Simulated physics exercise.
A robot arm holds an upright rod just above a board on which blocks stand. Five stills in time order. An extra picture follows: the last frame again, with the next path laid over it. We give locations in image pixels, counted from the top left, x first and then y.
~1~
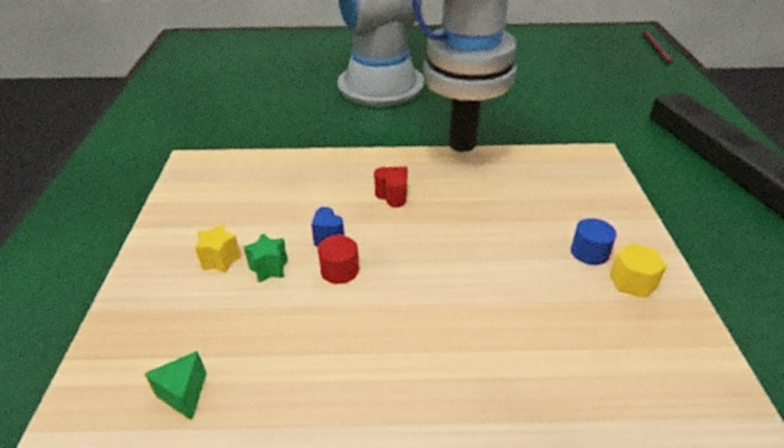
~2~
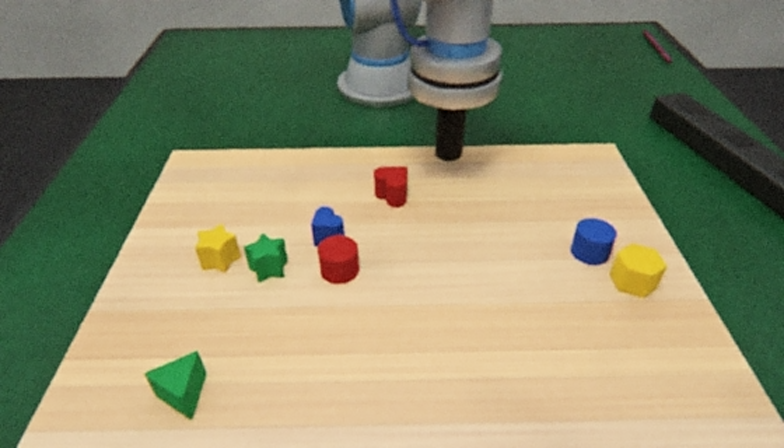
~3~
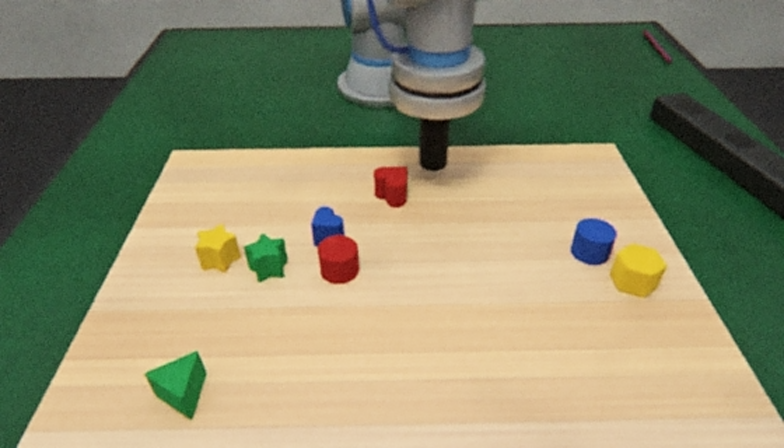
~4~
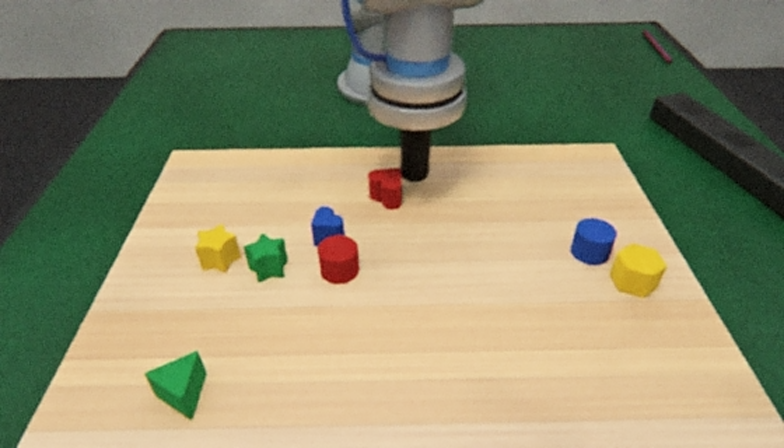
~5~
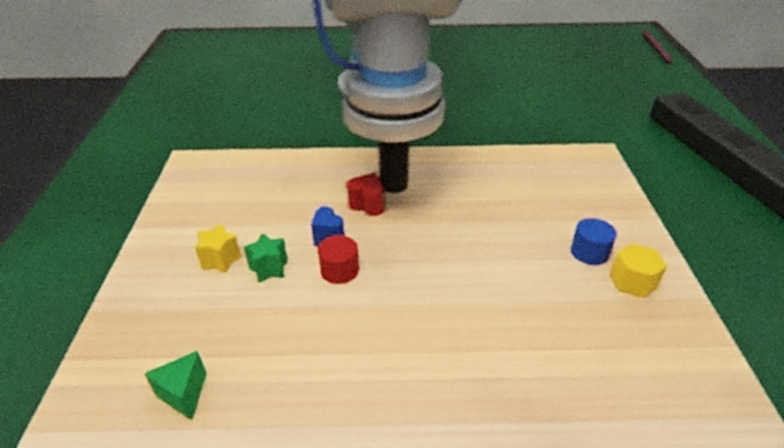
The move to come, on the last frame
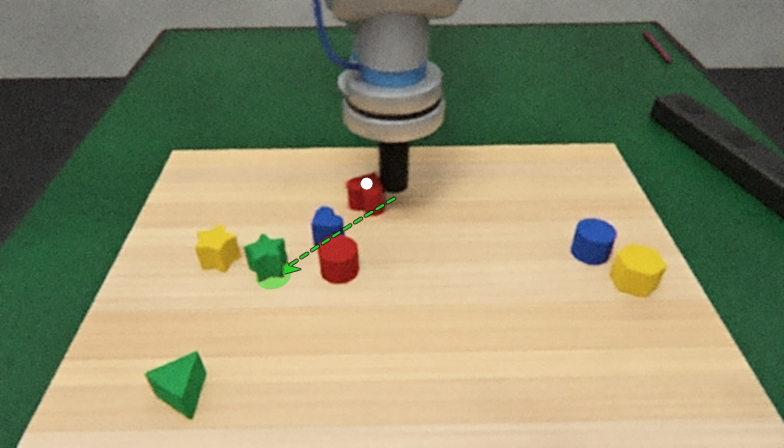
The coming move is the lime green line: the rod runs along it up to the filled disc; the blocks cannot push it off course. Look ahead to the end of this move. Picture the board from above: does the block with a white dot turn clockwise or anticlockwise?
Looking down, it rotates clockwise.
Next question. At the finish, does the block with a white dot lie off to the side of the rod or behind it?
It seems so.
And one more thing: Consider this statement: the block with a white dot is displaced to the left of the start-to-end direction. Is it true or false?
The statement is incorrect.
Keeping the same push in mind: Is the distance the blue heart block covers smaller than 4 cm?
That would be a no.
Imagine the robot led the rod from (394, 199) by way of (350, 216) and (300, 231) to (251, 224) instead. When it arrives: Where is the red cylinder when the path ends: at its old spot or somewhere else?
It stays.
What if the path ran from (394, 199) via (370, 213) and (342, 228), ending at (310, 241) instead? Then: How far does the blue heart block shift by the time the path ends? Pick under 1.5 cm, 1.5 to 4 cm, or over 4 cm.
Its final spot will lie more than 4 cm from the current one.
Drawn move, from (394, 199) to (274, 277); the dot is on the red heart block.
What follows on the original path. One third of the way, rod at (356, 209); blue heart block at (321, 218), turned 30° anticlockwise; red heart block at (325, 196), turned 30° clockwise.
Two thirds of the way, rod at (315, 234); green star at (249, 252); blue heart block at (280, 234), turned 30° anticlockwise; red heart block at (313, 199), turned 60° clockwise.
At the end, rod at (271, 264); yellow star at (206, 239), turned 40° clockwise; green star at (193, 269); blue heart block at (234, 256); red heart block at (313, 199), turned 60° clockwise.
